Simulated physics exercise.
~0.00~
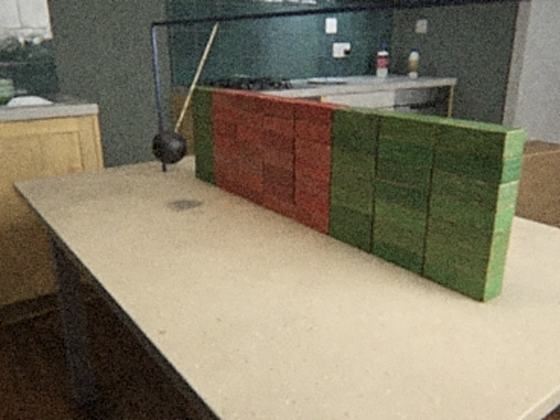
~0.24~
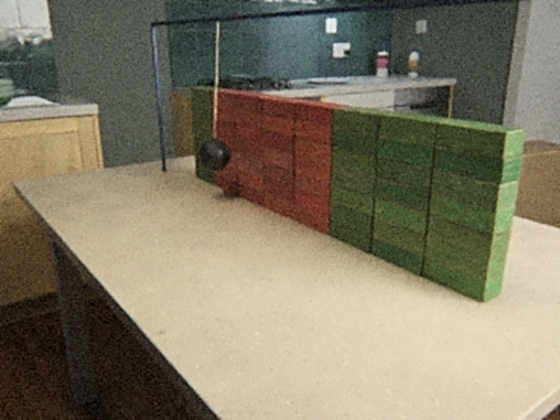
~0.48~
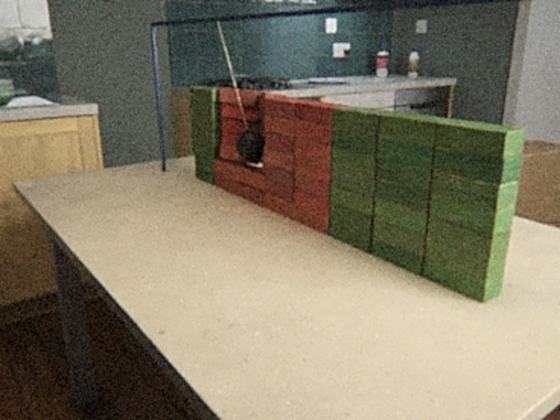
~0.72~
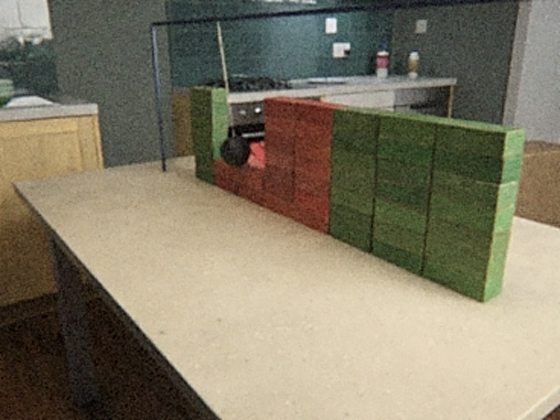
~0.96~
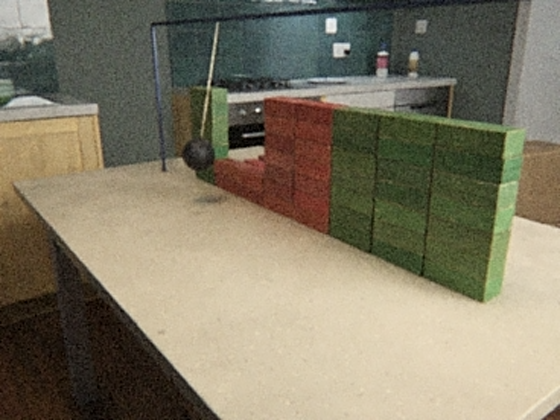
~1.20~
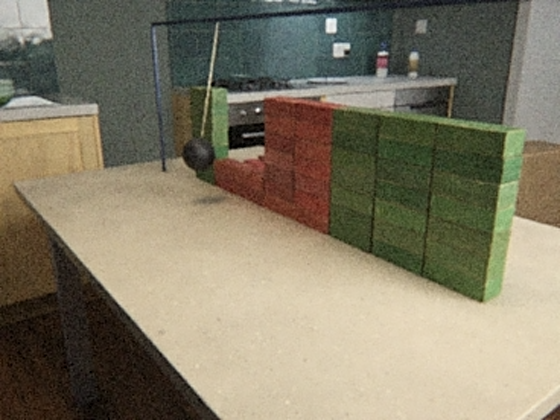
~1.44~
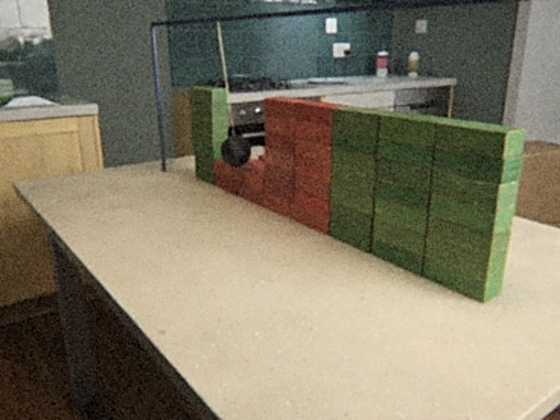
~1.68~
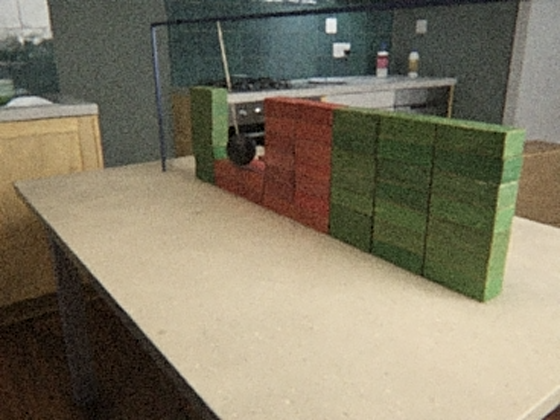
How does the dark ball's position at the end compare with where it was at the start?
At the start the ball hung out at the far left, beside the left end of the wall. By the end it was farther right, at the gap in the red blocks.
